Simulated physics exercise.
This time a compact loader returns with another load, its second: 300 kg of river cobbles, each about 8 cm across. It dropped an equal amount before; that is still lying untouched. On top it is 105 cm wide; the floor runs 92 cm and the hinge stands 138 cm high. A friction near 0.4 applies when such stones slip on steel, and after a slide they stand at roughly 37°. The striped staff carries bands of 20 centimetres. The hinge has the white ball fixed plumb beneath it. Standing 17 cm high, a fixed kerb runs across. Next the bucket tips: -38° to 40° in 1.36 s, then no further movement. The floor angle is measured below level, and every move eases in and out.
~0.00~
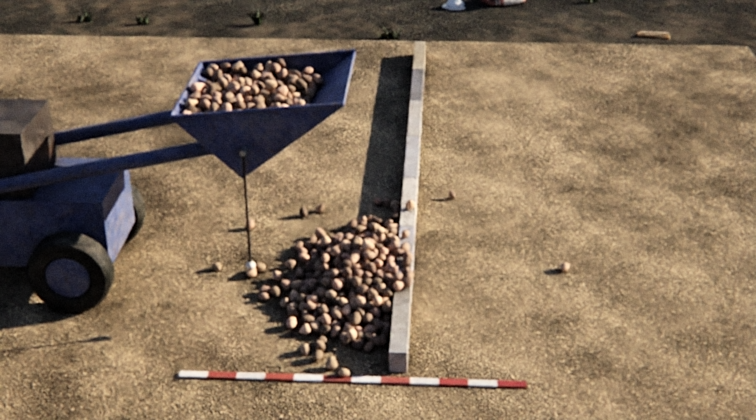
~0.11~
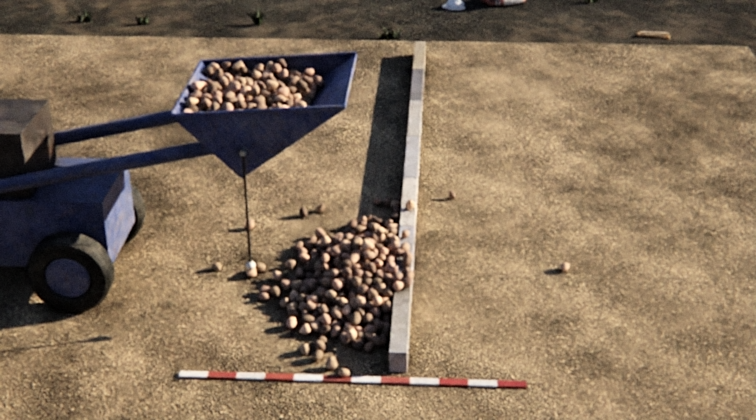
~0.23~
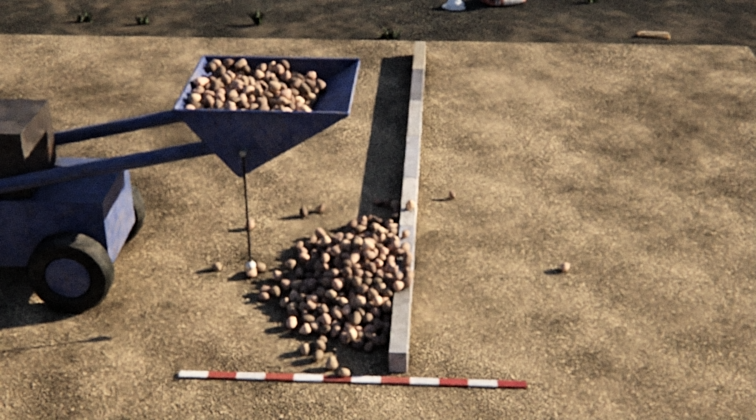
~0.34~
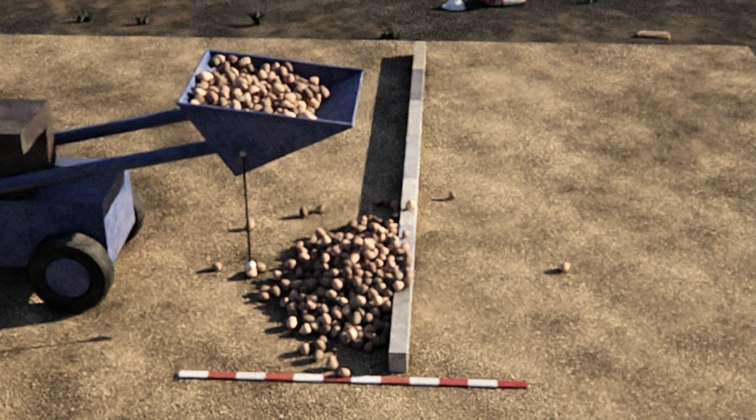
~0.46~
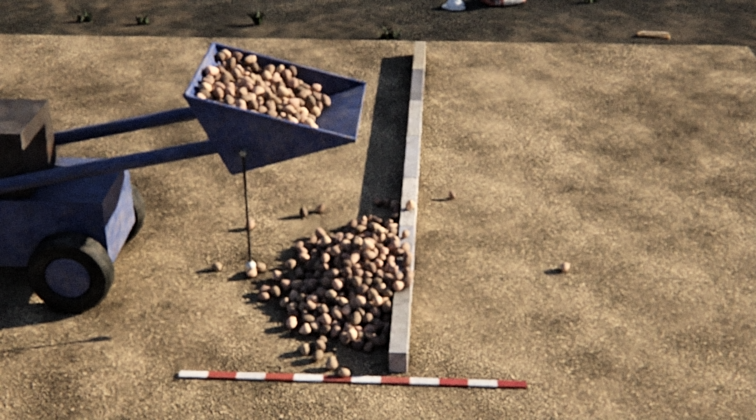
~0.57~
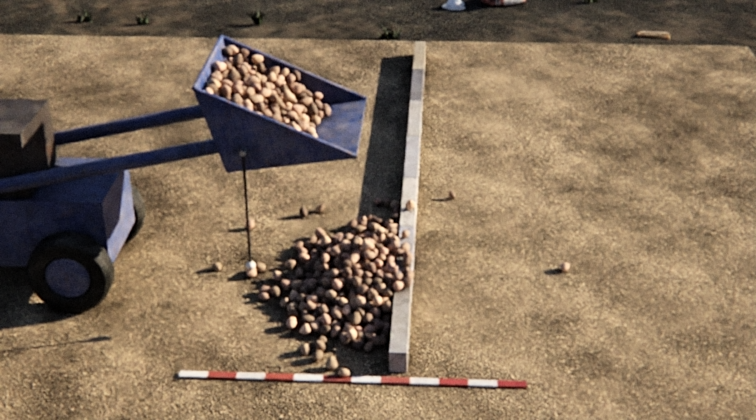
A dark blue loader with black wheels stands at the left of a sandy yard in low sunlight, seen from above by a still camera, its two arms holding out a bucket of brown stones. Below lie a heap of similar stones against a pale kerb and a red-and-white striped staff. The bucket slowly tilts, its right lip lowering and back rising, while the stones inside shift slightly.
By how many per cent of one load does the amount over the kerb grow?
It grows by about 36 per cent of one load.
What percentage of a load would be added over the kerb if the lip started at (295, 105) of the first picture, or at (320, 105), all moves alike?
0 % and 15 %.
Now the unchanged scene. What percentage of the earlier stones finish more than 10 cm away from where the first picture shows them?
Near 10 per cent, I reckon.
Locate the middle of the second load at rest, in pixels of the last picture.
(387, 263).
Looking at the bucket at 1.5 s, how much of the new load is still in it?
Estimate: 50 % remaining inside, roughly.
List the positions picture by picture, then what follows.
In the first picture, lip at (344, 105), floor tilted -38°, highest stones at (258, 78). The earlier load is highest near (357, 254), 25 cm above ground level, 99 % on this side of the kerb, 1 % over the kerb.
In the second picture, lip at (345, 107), floor tilted -36°, highest stones at (252, 79); the stones move at 0.1 m/s on average.
In the third picture, the bucket is at -32°, its lip at (349, 115); the top of the load is at (226, 75); the stones move at 0.2 m/s on average.
In the fourth picture, the bucket is at -26°, its lip at (353, 126); the top of the load is at (221, 70); the stones move at 0.2 m/s on average.
In the fifth picture, lip at (356, 141), floor tilted -18°, highest stones at (224, 66); the stones move at 0.3 m/s on average.
In the sixth picture, the bucket is at -8°, its lip at (356, 157); the top of the load is at (232, 62); the stones move at 0.3 m/s on average.
After 1.0 s the floor is at 28°; in per cent of one load, 100 in the bucket, 99 on this side of the kerb, 1 over the kerb; the foremost stones are at (434, 250).
After 1.5 s the floor is at 40°; in per cent of one load, 50 in the bucket, 150 on this side of the kerb, 1 over the kerb; the foremost stones are at (434, 250).
After 1.8 s the floor is at 40°; in per cent of one load, 6 in the bucket, 179 on this side of the kerb, 15 over the kerb; the foremost stones are at (479, 269).
After 4.4 s the floor is at 40°; in per cent of one load, 0 in the bucket, 163 on this side of the kerb, 37 over the kerb; the foremost stones are at (571, 283). Net gain over the kerb, 36.
